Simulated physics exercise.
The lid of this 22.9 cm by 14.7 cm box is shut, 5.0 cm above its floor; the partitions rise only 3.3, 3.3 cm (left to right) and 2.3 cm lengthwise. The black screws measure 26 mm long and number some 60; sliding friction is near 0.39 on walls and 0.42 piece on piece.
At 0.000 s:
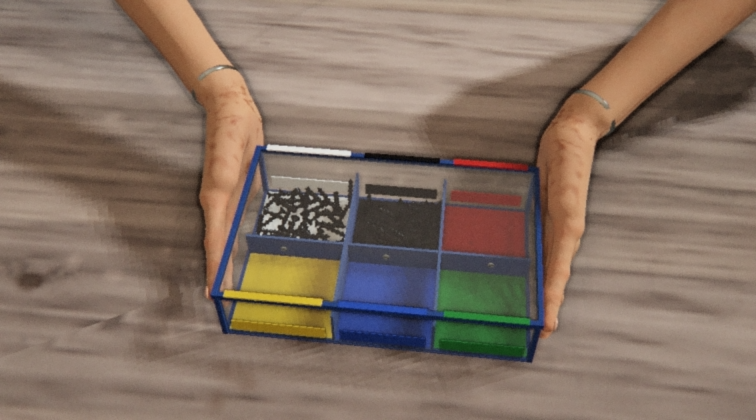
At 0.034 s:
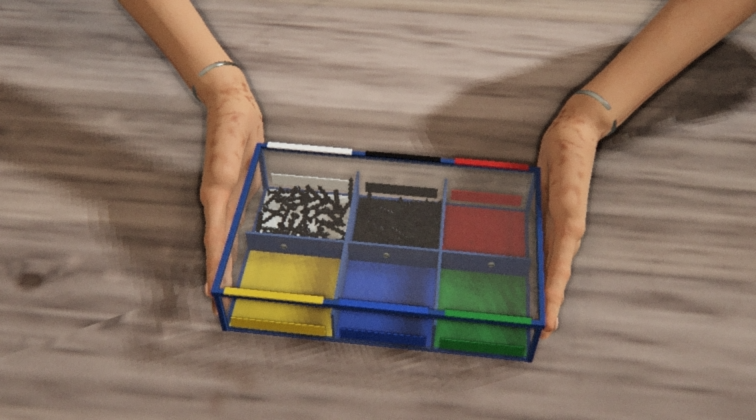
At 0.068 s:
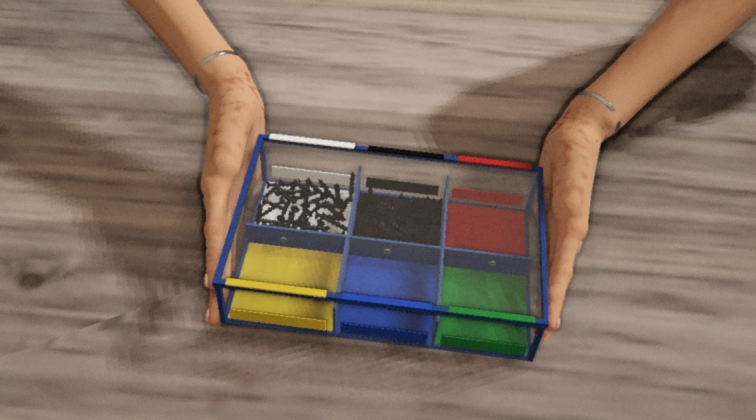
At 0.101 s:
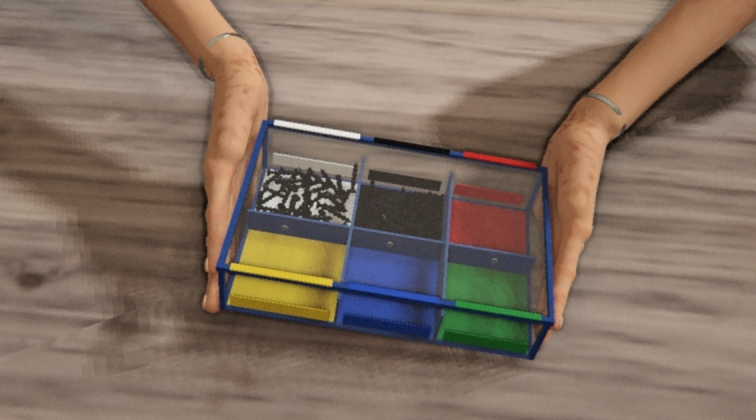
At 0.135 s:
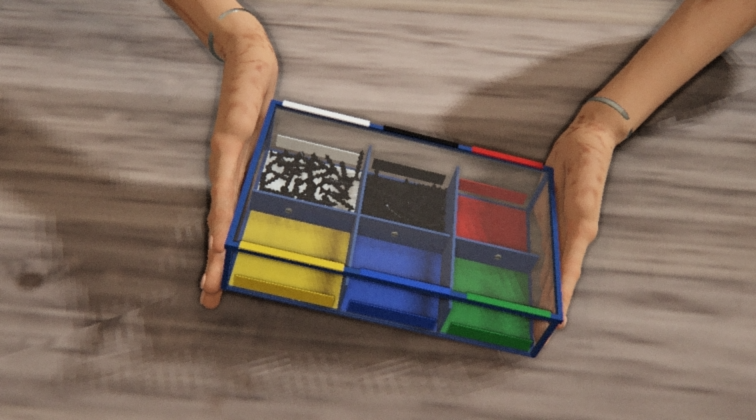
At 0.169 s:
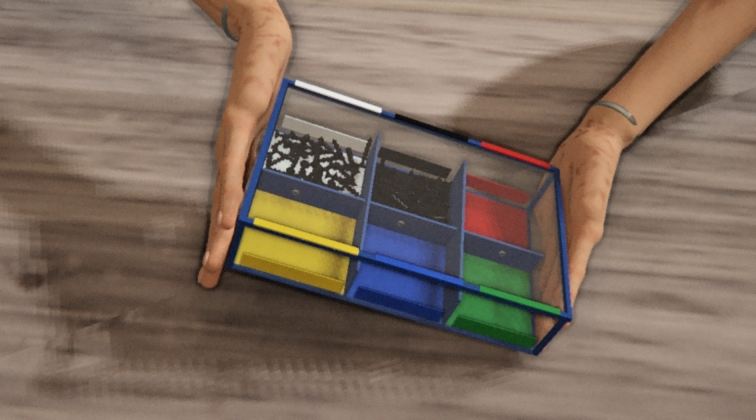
Clear-lidded box with six coloured compartments, dark screws in the white one, tilting clockwise as two hands raise its left side.
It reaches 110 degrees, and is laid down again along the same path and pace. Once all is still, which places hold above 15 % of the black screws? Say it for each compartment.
Red compartment: Yes; blue compartment: No; green compartment: No; yellow compartment: No; white compartment: Yes; black compartment: Yes.
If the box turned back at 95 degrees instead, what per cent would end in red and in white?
Red 20, white 35.
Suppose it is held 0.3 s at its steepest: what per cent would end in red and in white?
In that case red 30; white 45.
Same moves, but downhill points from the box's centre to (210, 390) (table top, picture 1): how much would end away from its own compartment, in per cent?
About 85 per cent.
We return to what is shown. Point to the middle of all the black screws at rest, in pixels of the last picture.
Near (409, 217).
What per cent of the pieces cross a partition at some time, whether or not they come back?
Some 35 per cent.
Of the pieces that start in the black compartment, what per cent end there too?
Some 50 per cent.
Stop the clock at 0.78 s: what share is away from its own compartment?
Some 15 per cent.
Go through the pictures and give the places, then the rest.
The first frame shows box tilt 0 degrees, front corners at (218, 293) and (538, 323); white 60 %, black 40 %.
The second frame shows box tilt 1 degrees, front corners at (218, 290) and (539, 322).
The third frame shows box tilt 3 degrees, front corners at (219, 281) and (543, 321), lowest corner right back.
The fourth frame shows box tilt 7 degrees, front corners at (223, 266) and (548, 319), lowest corner right back.
The fifth frame shows box tilt 13 degrees, front corners at (232, 243) and (557, 317), lowest corner right back.
The sixth frame shows box tilt 19 degrees, front corners at (245, 219) and (566, 315), lowest corner right back; white 60 %, black 40 %. The box's pace is about 170 degrees a second.
Then, at 0.78 s, tilt 110 degrees; red 10 %, white 50 %, black 45 %.
After 1.19 s, tilt 48 degrees; red 30 %, white 50 %, black 25 %.
After 1.68 s, tilt 0 degrees; red 30 %, white 45 %, black 25 %.
At rest (2.0 s), red 30 %, blue 0 %, green 0 %, yellow 0 %, white 45 %, black 25 %.
